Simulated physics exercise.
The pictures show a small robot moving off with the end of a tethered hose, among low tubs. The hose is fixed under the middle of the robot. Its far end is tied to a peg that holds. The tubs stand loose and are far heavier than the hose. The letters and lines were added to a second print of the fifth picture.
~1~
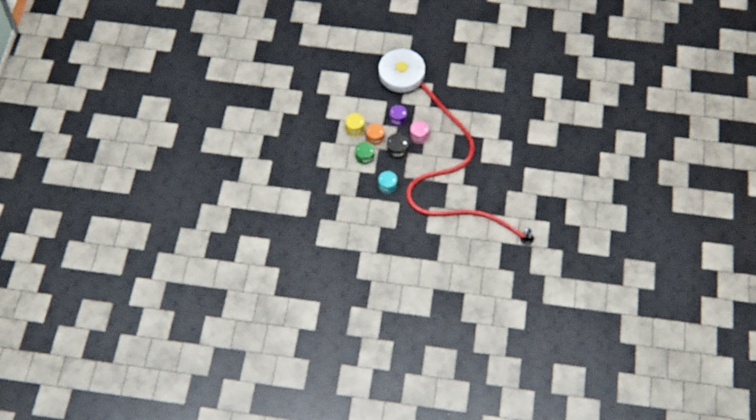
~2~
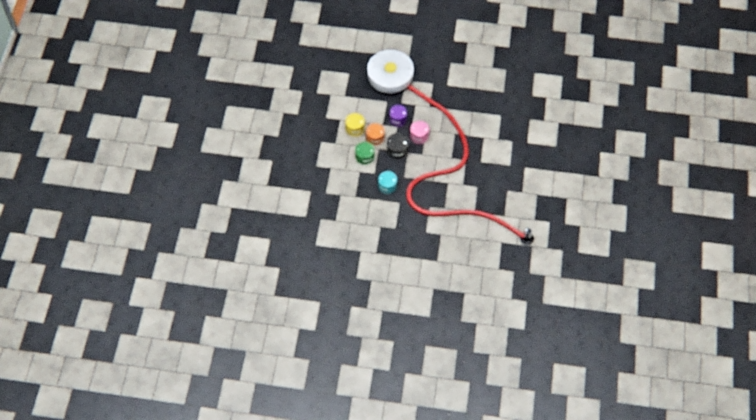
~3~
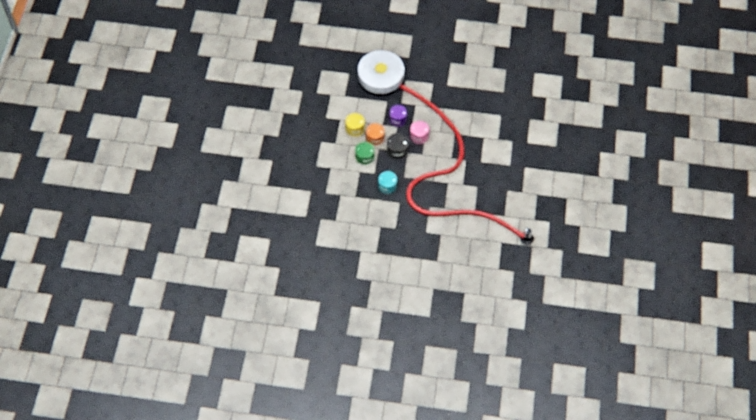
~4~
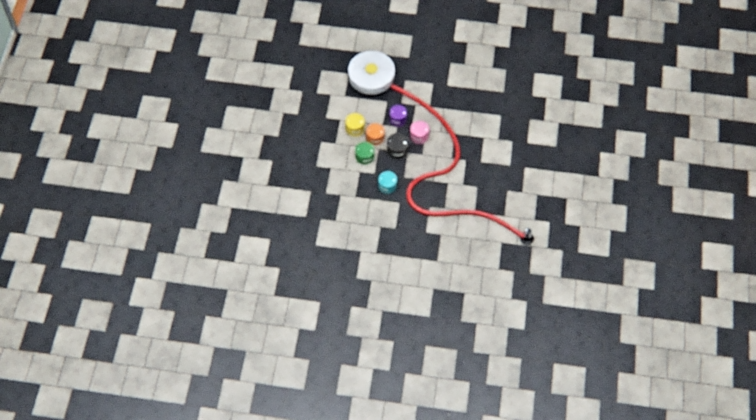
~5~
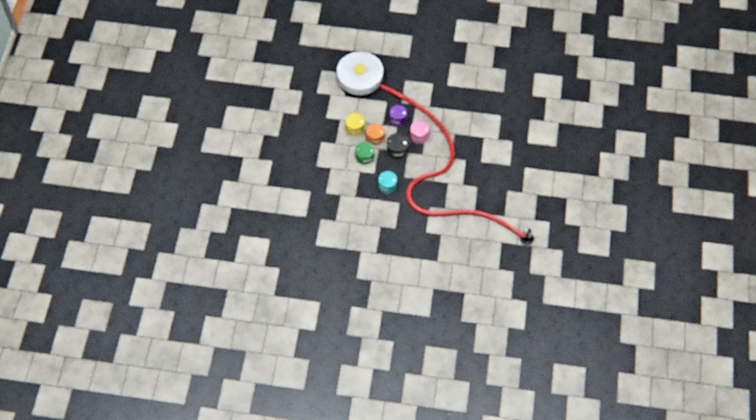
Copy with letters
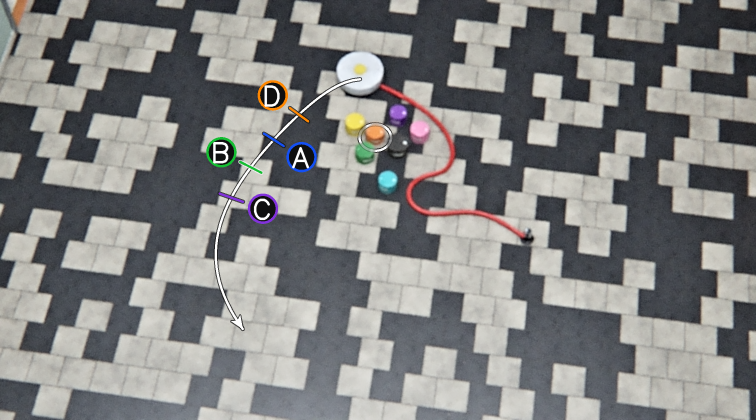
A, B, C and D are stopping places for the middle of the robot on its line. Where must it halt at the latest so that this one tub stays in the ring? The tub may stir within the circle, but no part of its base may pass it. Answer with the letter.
It should halt at B.
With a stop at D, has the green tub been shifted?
No.
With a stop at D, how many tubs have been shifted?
The count is none.
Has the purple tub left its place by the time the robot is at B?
Yes.
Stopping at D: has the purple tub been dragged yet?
By then, no.
On the marked copy, A at (274, 140); B at (251, 167); C at (231, 198); D at (299, 115); the ring at (375, 137); the route from (360, 79) via (242, 179) to (243, 329).
Taking B. A third of the way, robot (315, 96); orange tub (375, 134).
Two thirds of the way, robot (278, 130); orange tub (375, 134).
When it is over, robot (250, 163); pink tub (415, 138); yellow tub (355, 129); orange tub (375, 134); purple tub (392, 131); the orange tub is still in its ring.
As for the rest, A is safe but short; C drags the ringed tub to (371, 149); D is safe but short.
